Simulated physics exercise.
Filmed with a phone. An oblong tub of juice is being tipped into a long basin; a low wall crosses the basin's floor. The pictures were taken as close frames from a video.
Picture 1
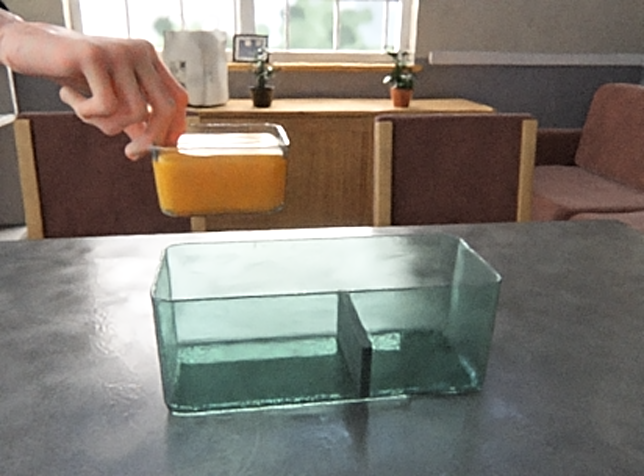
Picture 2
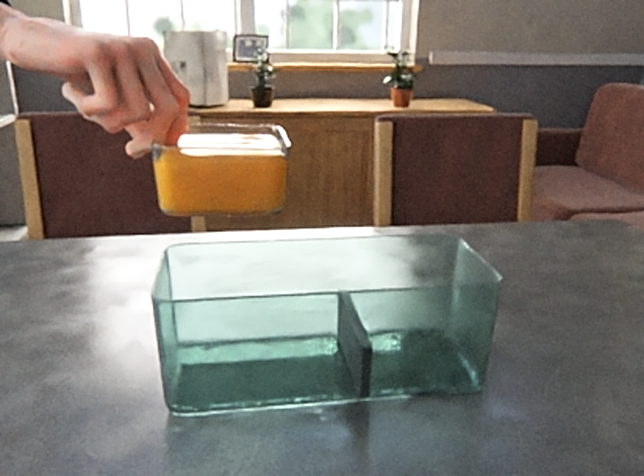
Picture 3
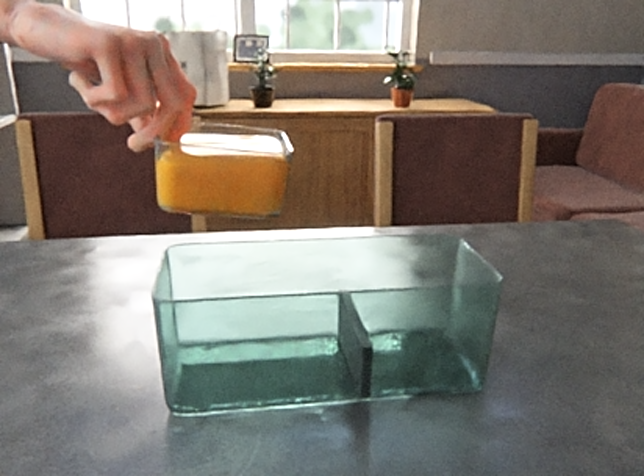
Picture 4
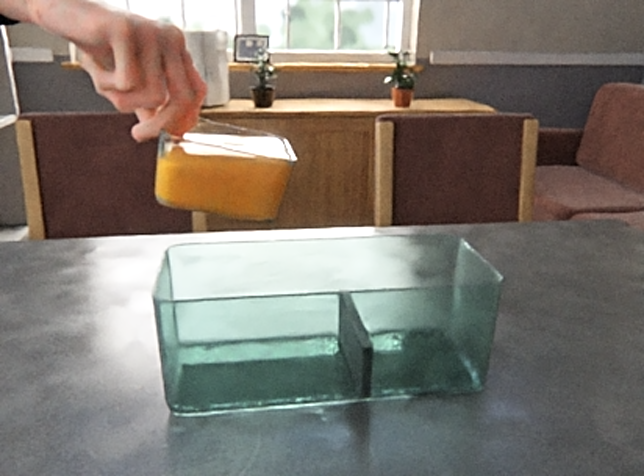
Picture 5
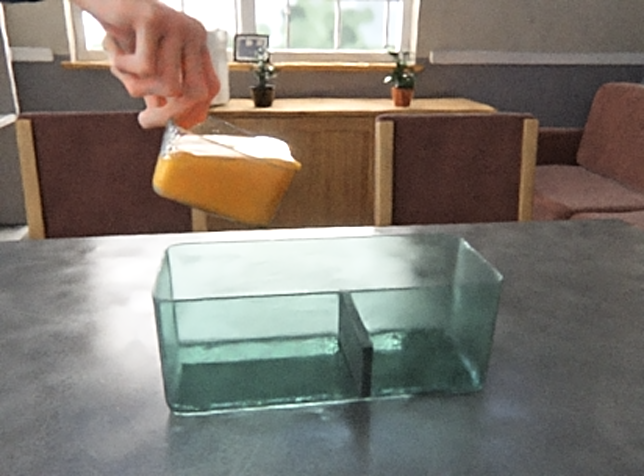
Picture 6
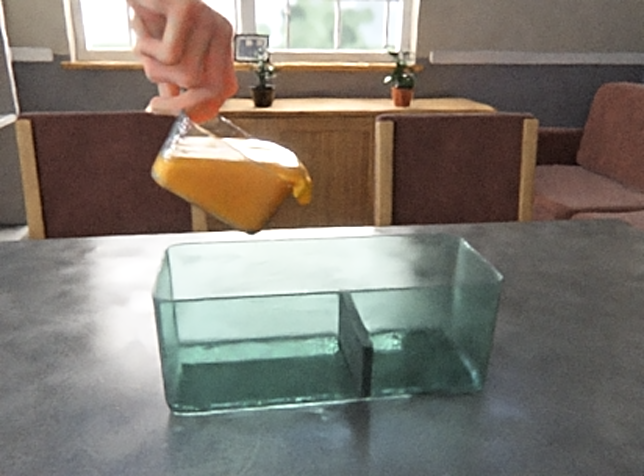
At the start, a hand holds a small clear tub of orange juice level above a long, green-tinted glass basin with a low wall across its floor. The hand gradually lifts and tilts the tub down to the right, and juice begins to slip over its right edge.
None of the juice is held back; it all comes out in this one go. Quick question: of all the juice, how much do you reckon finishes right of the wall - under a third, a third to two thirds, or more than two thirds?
The share right of the wall does not reach a third.
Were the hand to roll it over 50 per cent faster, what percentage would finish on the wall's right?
Close to 10 out of every hundred.
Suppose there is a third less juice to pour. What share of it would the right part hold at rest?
Roughly 0 in a hundred.
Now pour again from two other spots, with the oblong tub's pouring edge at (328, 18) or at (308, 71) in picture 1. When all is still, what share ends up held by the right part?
One after the other: 75 %, 70 %.
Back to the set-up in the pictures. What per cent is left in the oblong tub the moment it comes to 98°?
15 per cent, roughly.
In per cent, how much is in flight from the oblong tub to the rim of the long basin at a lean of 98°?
Around 20 percent.
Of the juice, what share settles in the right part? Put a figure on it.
Around 20 percent.
A moment on, the oblong tub is tipped on its side and 13 per cent is still to pour, 45 is left of the wall and 21 right of it.
Next, the oblong tub is tipped right over and 0 per cent is still to pour, 74 is left of the wall and 21 right of it.
Then the oblong tub is tipped right over and 0 per cent is still to pour, 76 is left of the wall and 22 right of it.
Later the oblong tub is tipped right over and 0 per cent is still to pour, 76 is left of the wall and 22 right of it.
At rest 76 per cent lies left of the wall, 22 right of it and 2 outside.
